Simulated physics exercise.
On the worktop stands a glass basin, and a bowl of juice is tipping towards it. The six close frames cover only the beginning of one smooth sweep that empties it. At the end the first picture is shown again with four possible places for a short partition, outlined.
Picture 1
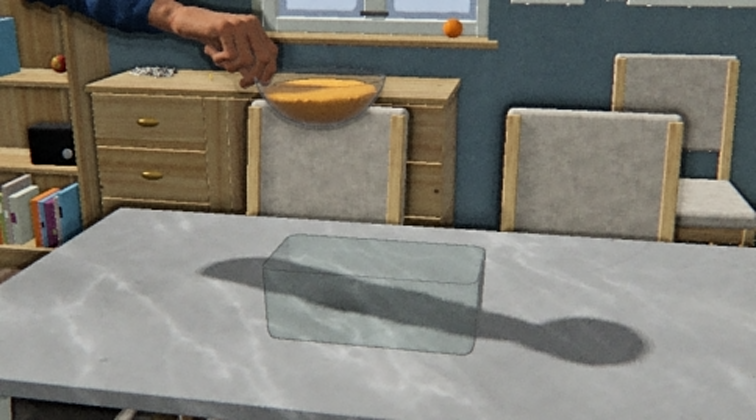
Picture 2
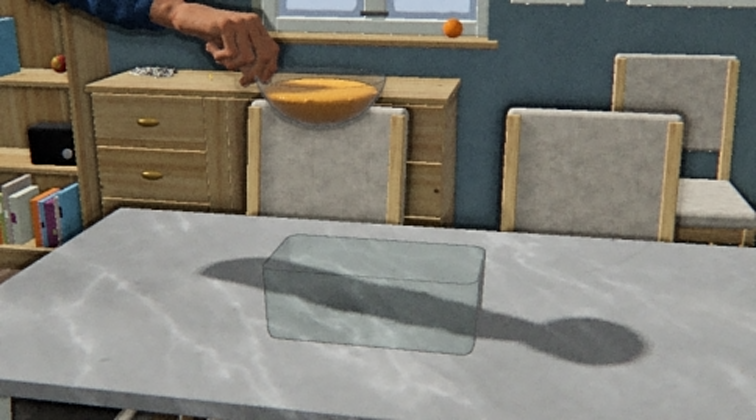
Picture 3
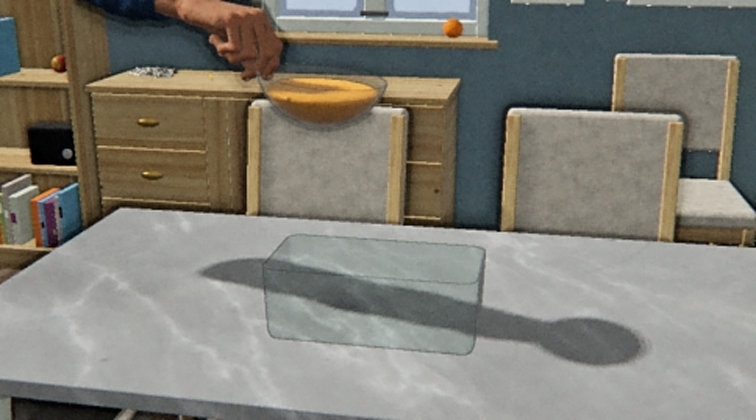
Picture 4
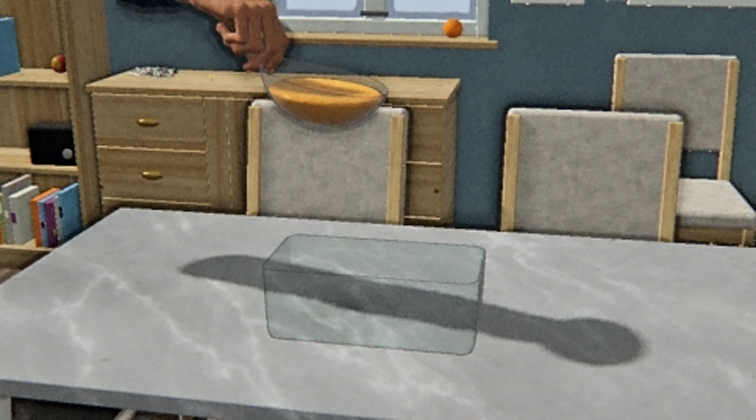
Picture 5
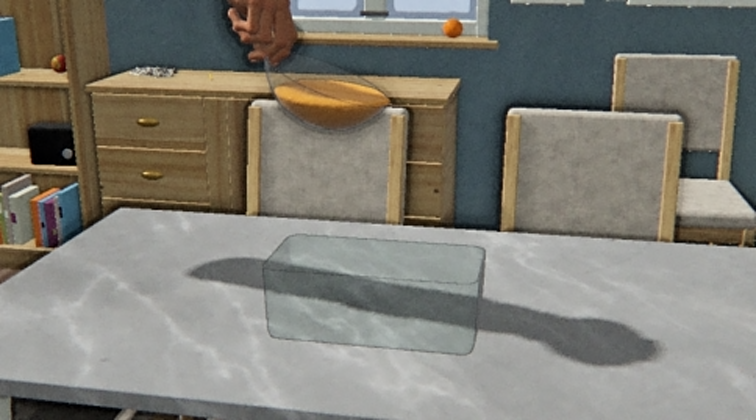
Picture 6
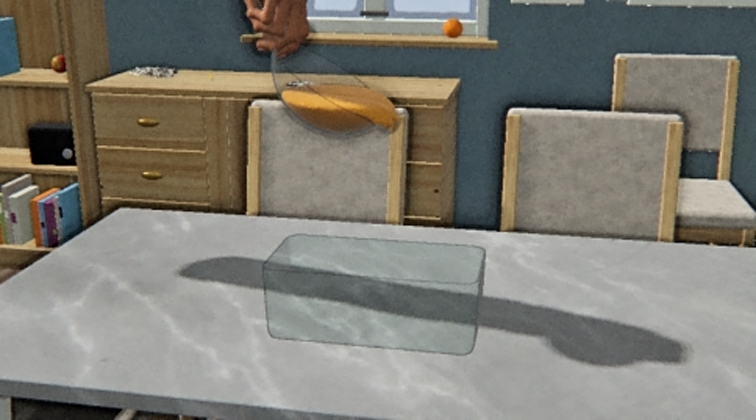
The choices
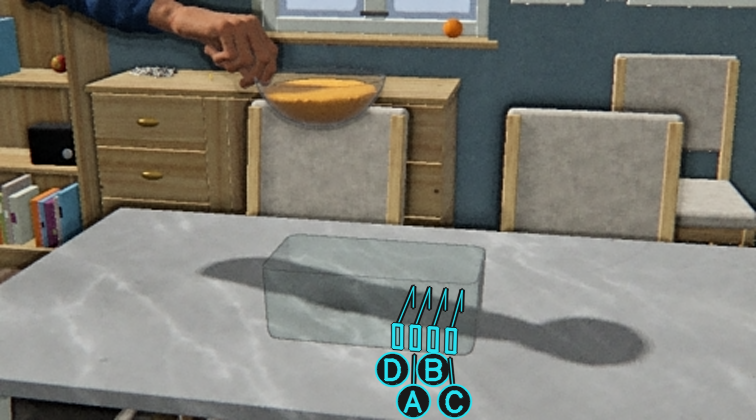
A clear bowl of orange juice, held by a hand above a glass basin on a marbled table, stays level at first, then tilts steadily to the right until the juice reaches over its lip.
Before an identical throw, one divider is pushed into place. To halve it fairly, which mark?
Use place A.
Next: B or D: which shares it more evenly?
That would be D.
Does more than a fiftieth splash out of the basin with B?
Yes, it does.
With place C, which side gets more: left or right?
The left one.
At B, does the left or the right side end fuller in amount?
The left one.
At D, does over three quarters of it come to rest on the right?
No.
On the marked copy, A at (414, 355); B at (432, 356); C at (450, 358); D at (396, 353).
For place A, about 51 % ends left of the wall and 44 % right of it; 6 % is lost outside.
For place B, about 68 % ends left of the wall and 25 % right of it; 6 % is lost outside.
For place C, about 84 % ends left of the wall and 11 % right of it; 5 % is lost outside.
For place D, about 35 % ends left of the wall and 60 % right of it; 5 % is lost outside.
